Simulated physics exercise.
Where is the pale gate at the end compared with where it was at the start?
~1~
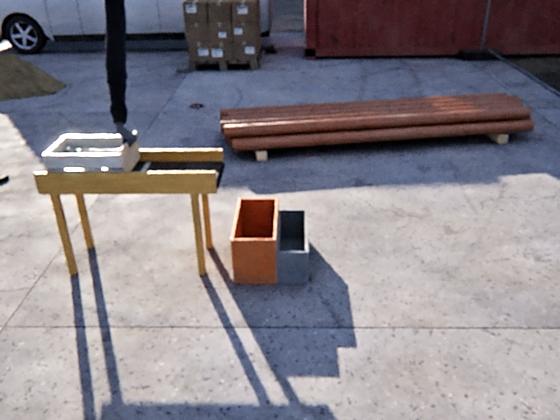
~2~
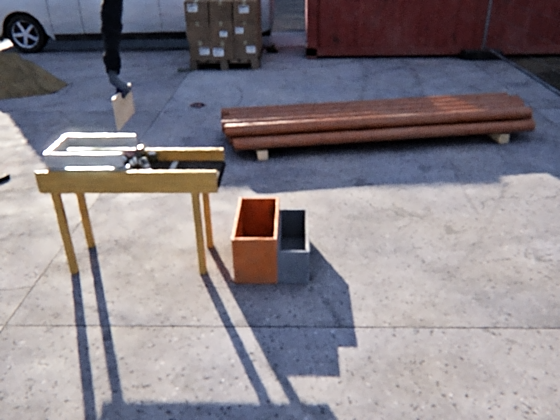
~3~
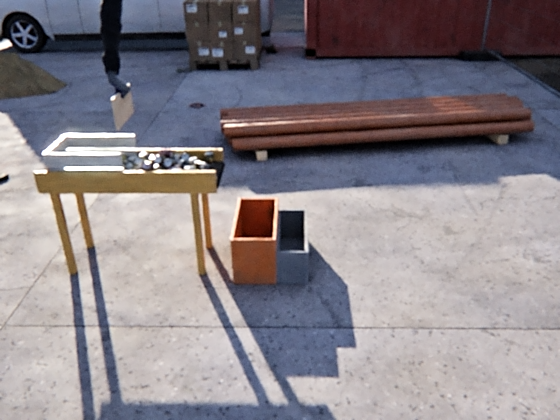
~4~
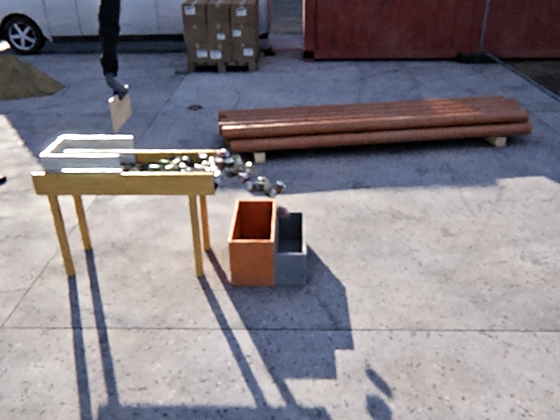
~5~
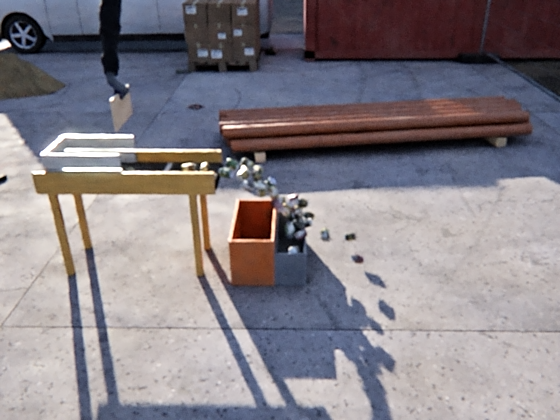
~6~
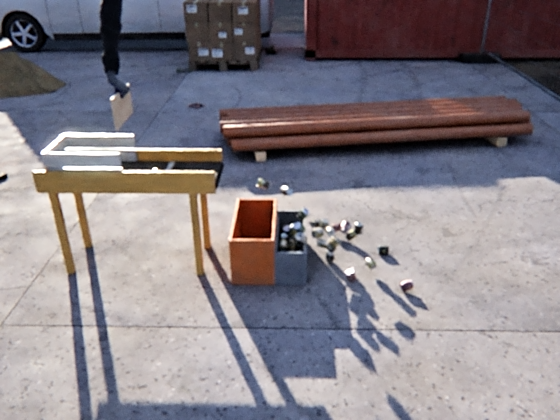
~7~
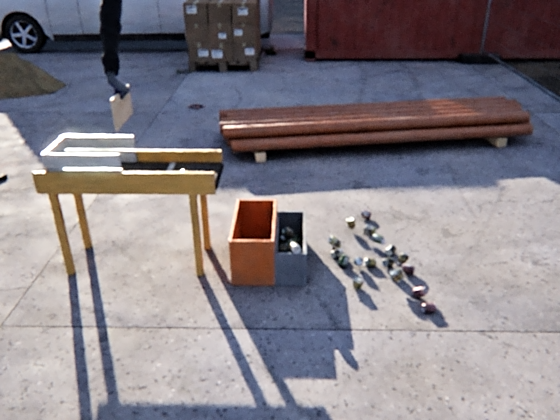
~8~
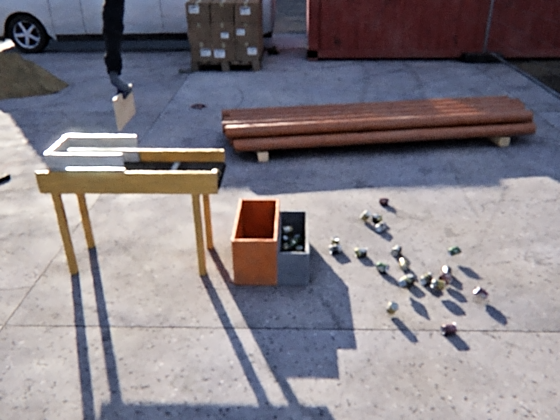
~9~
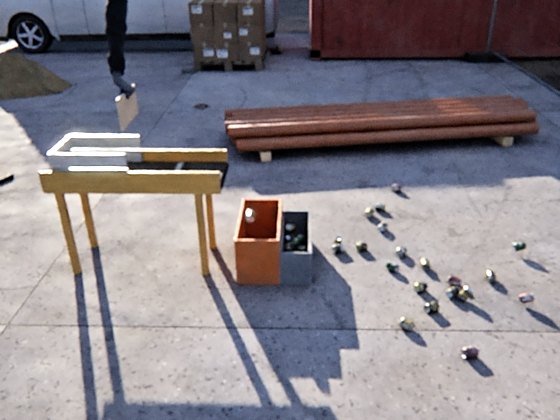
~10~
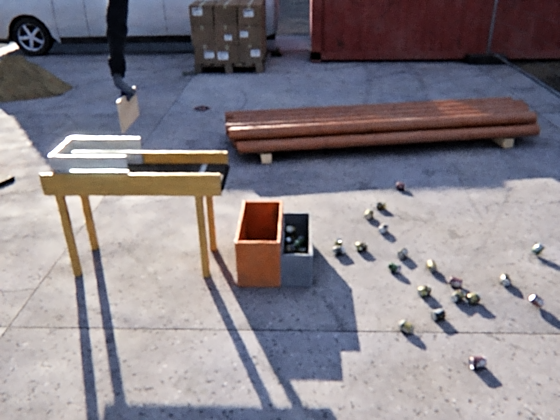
It starts lowered at the white pen, and by the end it is raised, hanging from the dark arm above the pen.
